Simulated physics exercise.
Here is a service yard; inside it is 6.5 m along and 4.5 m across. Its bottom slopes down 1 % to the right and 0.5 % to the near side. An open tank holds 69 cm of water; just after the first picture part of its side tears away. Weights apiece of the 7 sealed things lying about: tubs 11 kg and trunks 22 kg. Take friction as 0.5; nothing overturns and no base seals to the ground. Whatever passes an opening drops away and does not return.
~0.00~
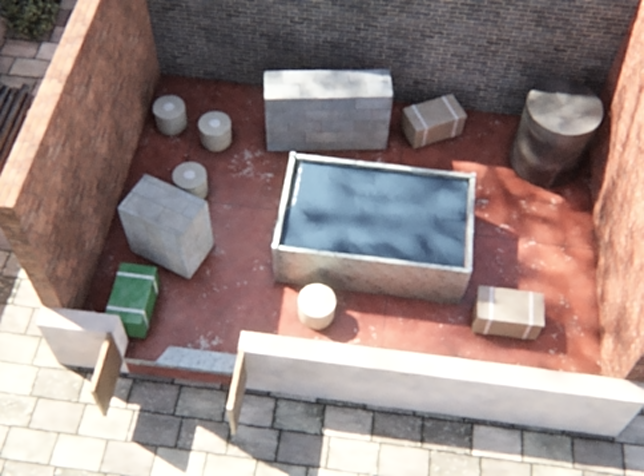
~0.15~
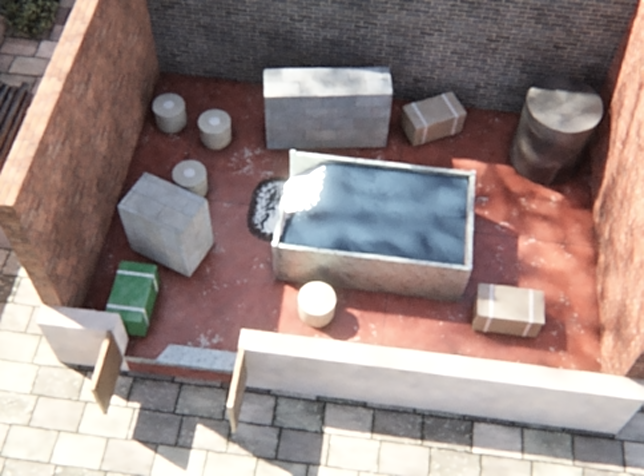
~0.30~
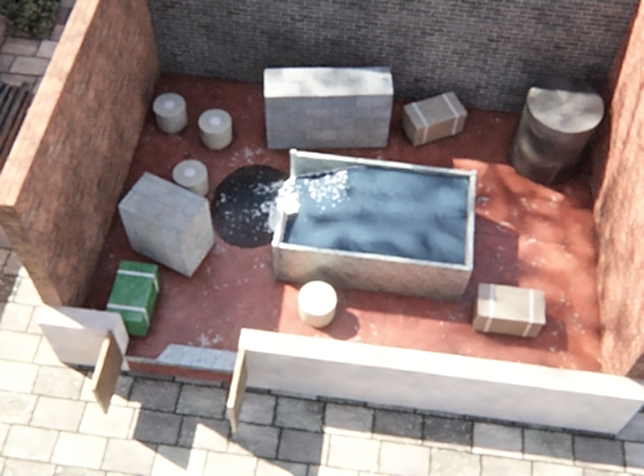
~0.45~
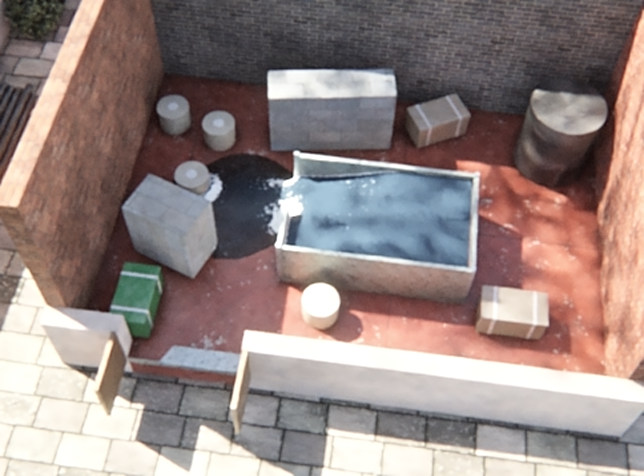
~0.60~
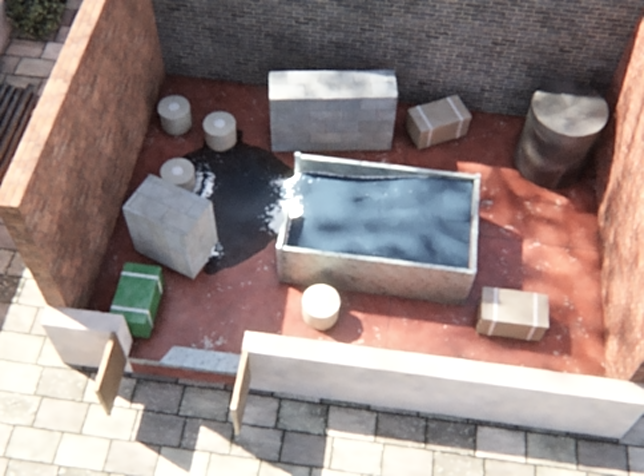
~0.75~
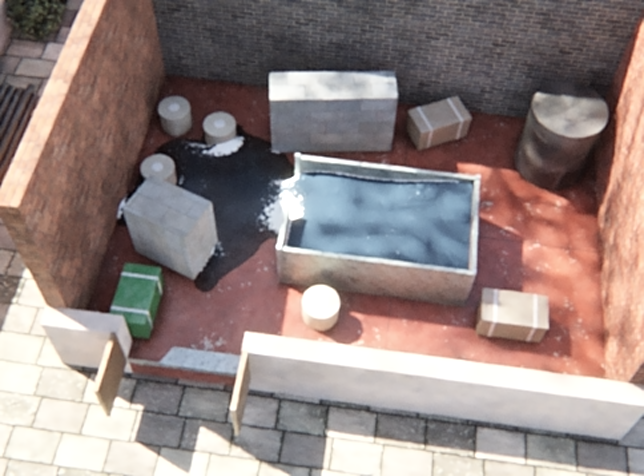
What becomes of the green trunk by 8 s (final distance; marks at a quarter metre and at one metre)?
The green trunk gets carried off.
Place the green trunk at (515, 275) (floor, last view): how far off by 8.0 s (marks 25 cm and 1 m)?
It holds its place.
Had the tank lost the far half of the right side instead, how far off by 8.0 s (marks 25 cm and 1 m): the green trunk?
Then the green trunk is nudged along.
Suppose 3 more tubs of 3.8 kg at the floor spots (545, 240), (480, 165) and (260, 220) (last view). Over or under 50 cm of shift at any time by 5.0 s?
In turn: Less, short of it, more.
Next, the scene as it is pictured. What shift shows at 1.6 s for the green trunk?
About 0 cm.
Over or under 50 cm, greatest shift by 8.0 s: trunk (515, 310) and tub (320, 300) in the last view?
In that order: Under, over.
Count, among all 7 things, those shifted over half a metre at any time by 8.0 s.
I count 6.
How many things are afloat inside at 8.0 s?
I count 4.
After 1.6 s the green trunk is near (134, 293), 0.0 m from its start, aground; 0 of 7 are out; 2 afloat.
After 3.6 s the green trunk is near (224, 306), 1.1 m from its start, aground; 0 of 7 are out; 3 afloat.
After 5.6 s the green trunk is near (341, 326), 2.5 m from its start, aground; 0 of 7 are out; 2 afloat.
After 8.0 s the green trunk is near (452, 346), 3.9 m from its start, aground; 0 of 7 are out; 4 afloat.
